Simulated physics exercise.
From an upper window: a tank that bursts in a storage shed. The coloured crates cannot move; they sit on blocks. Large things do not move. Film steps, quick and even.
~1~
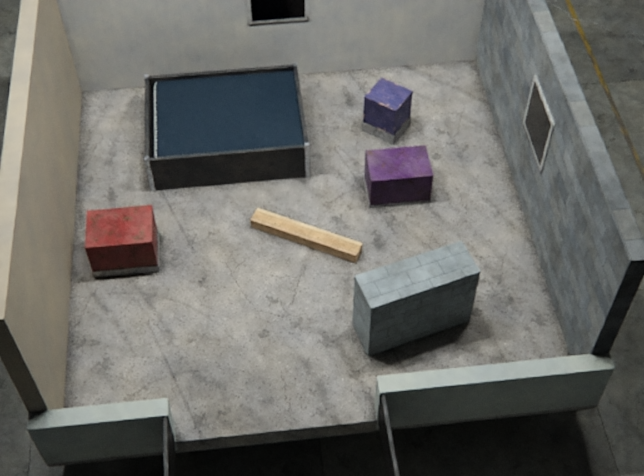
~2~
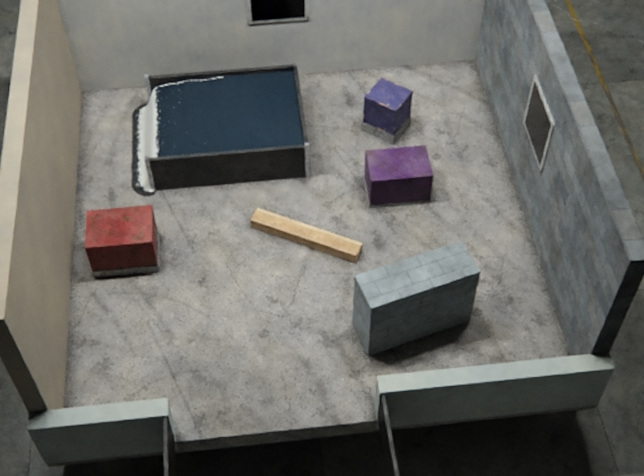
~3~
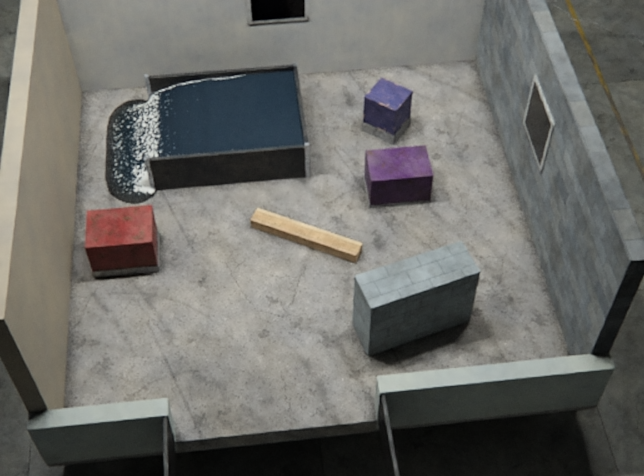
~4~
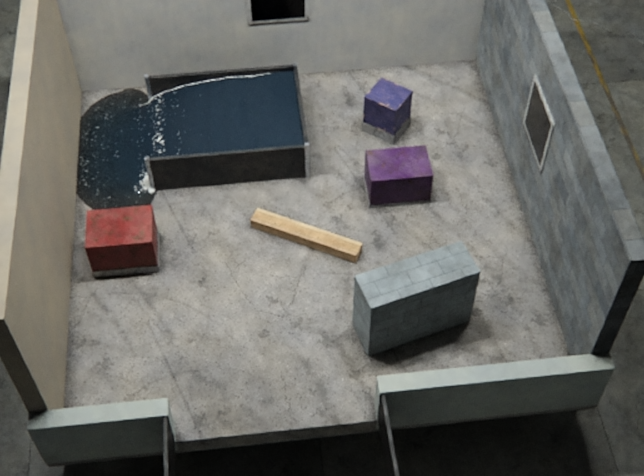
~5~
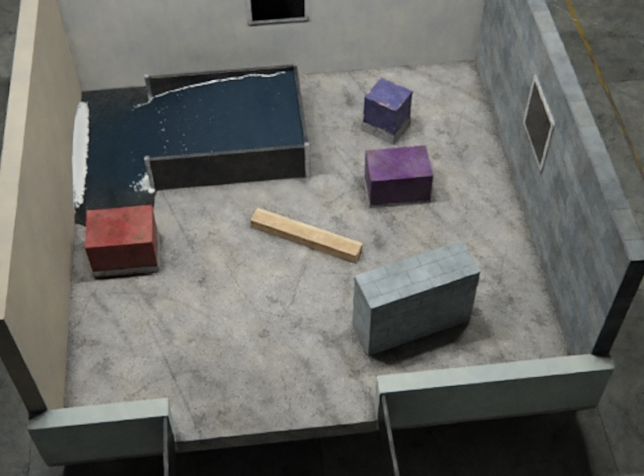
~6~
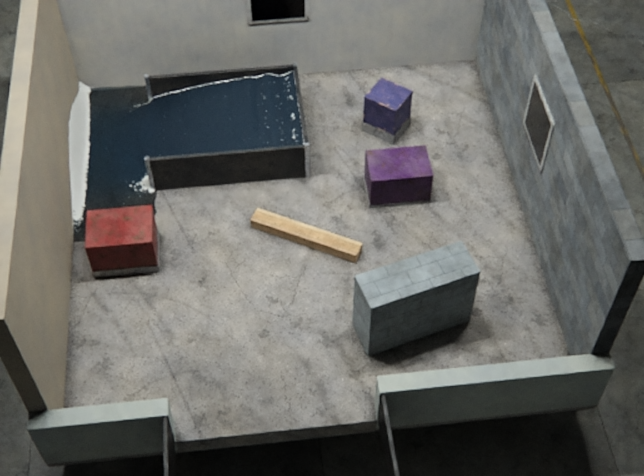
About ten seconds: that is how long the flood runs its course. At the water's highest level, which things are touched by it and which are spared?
Going through them: The blue crate is spared; the purple crate is touched; the red crate is touched.
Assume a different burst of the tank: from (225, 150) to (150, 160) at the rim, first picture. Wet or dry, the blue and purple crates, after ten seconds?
I expect blue crate remains untouched while purple crate remains untouched.
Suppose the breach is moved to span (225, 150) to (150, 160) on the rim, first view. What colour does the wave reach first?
The one in red.
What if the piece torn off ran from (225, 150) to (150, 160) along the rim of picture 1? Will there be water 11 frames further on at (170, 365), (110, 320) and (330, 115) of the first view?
Well, the first one's sodden, the second's sodden, and the third's left untouched.
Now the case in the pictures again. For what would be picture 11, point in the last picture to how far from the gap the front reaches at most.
Farthest reach: About (70, 319).
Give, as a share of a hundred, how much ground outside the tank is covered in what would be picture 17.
About 25 percent.
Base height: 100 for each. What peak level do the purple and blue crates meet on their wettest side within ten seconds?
In order: 230% and 40%.
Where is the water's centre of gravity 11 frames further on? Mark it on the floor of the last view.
I'd put it at around (158, 158).
A moment on, water covers 10 % of the floor; the blue crate not reached, the purple crate not reached, the red crate water round its plinth.
Next, water covers 25 % of the floor; the blue crate not reached, the purple crate not reached, the red crate water round its plinth.
Then, water covers 45 % of the floor; the blue crate water round its plinth, the purple crate water round its plinth, the red crate water round its plinth.
Later, water covers 85 % of the floor; the blue crate water round its plinth, the purple crate water round its plinth, the red crate water round its plinth.
In the end, water covers 95 % of the floor; the blue crate stayed above the water, the purple crate was topped, the red crate was topped.
